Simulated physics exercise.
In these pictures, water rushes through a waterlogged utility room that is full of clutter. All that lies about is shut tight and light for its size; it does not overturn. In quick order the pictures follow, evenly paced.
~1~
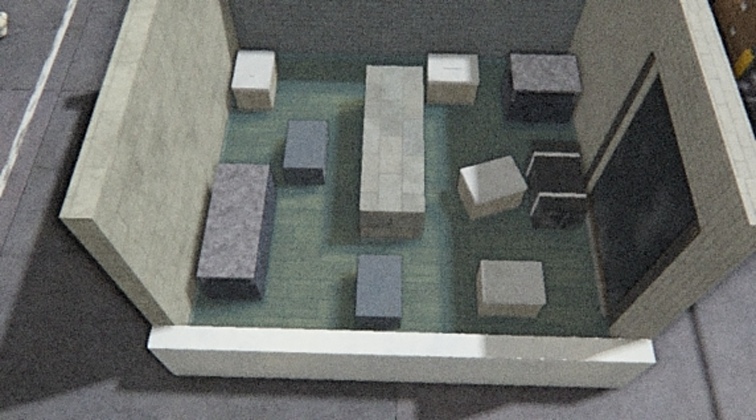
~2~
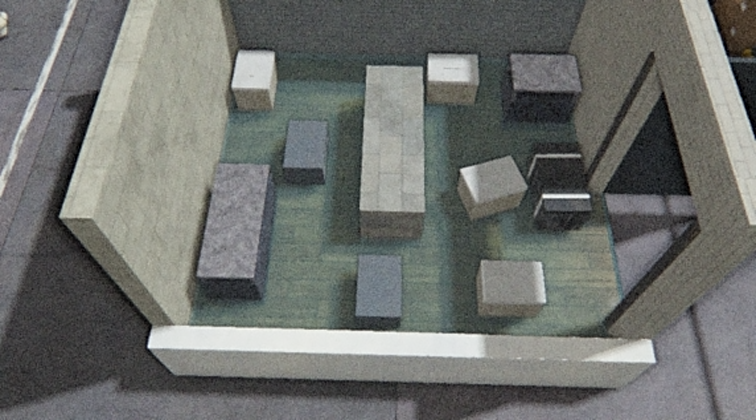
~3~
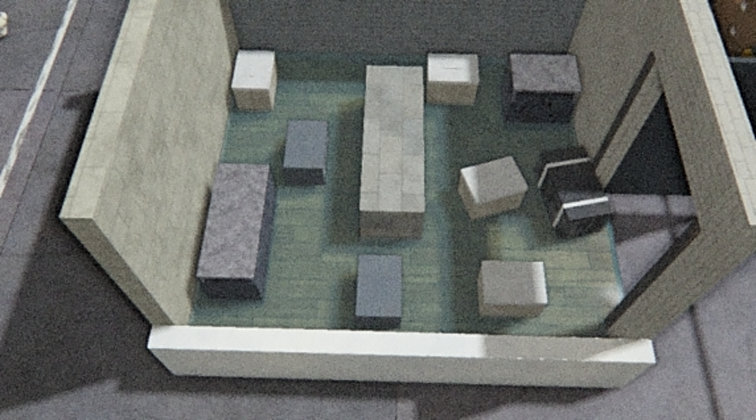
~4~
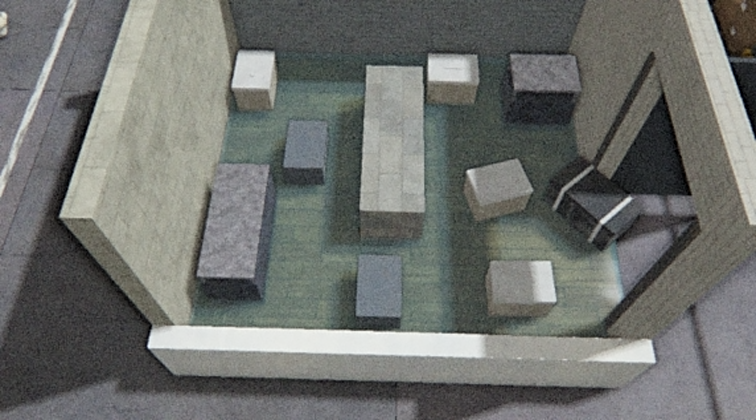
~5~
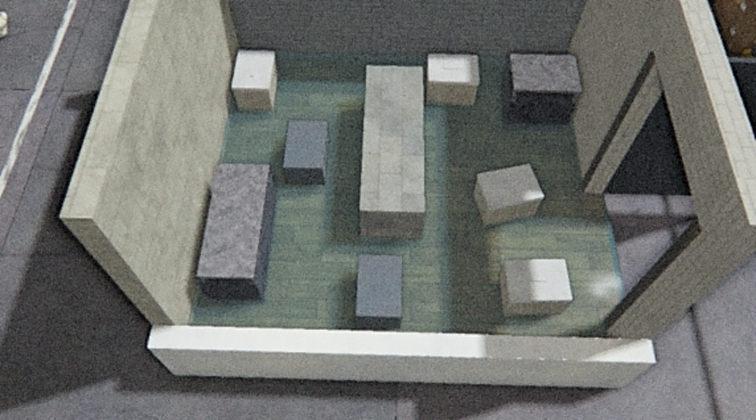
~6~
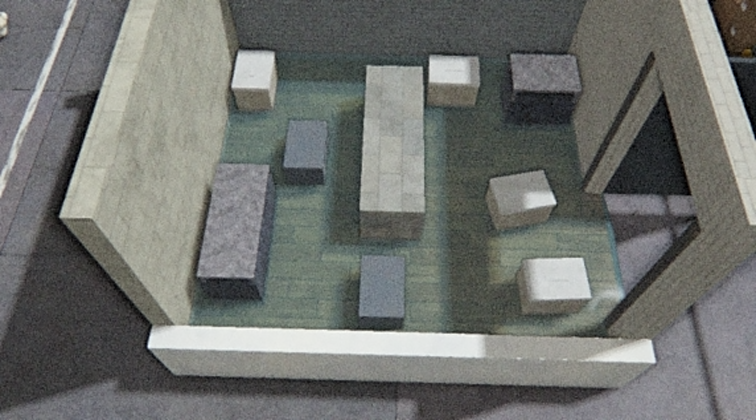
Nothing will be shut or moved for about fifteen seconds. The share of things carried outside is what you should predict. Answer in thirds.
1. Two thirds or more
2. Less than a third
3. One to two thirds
Option 1: Two thirds or more.
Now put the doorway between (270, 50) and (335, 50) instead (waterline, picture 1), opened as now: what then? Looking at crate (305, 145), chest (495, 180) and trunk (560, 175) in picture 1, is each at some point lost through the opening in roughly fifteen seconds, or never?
Okay, so: Makes it outside for the first, never exits for the second, never exits for the third.
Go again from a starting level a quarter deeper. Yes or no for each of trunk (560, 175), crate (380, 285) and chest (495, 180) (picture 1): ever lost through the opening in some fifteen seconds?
Respectively: Exited / exited / exited.
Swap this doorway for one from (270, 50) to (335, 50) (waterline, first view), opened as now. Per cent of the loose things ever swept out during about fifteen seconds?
About 40 %.
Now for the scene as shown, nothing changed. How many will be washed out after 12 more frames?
3.
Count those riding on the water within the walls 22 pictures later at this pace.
The answer would be 2.
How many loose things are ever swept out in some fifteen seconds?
5 in total.
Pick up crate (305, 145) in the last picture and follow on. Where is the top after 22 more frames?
(329, 254), roughly.
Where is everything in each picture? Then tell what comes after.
The first picture shows a chest at (513, 281) floats; a chest at (494, 178), afloat; 0 of 7 have shifted.
The second picture shows a chest at (513, 281) floats; a chest at (494, 178), afloat; 0 of 7 have shifted.
The third picture shows a chest at (514, 281), afloat; a chest at (494, 179), afloat; 1 of 7 have shifted.
The fourth picture shows a chest at (523, 281) floats, close to its start; a chest at (500, 180) floats, close to its start; 3 of 7 have shifted.
The fifth picture shows a chest at (538, 279) floats, close to its start; a chest at (510, 185), afloat, close to its start; 3 of 7 have shifted.
The sixth picture shows a chest at (557, 278) floats, a stride from its start; a chest at (523, 191) floats, a stride from its start; 3 of 7 have shifted.
A moment on, 1 of 7 are out; 6 afloat.
Next, 3 of 7 are out; 4 afloat.
Later, 5 of 7 are out; 2 afloat.
In the end, 5 of 7 are out; 2 afloat.
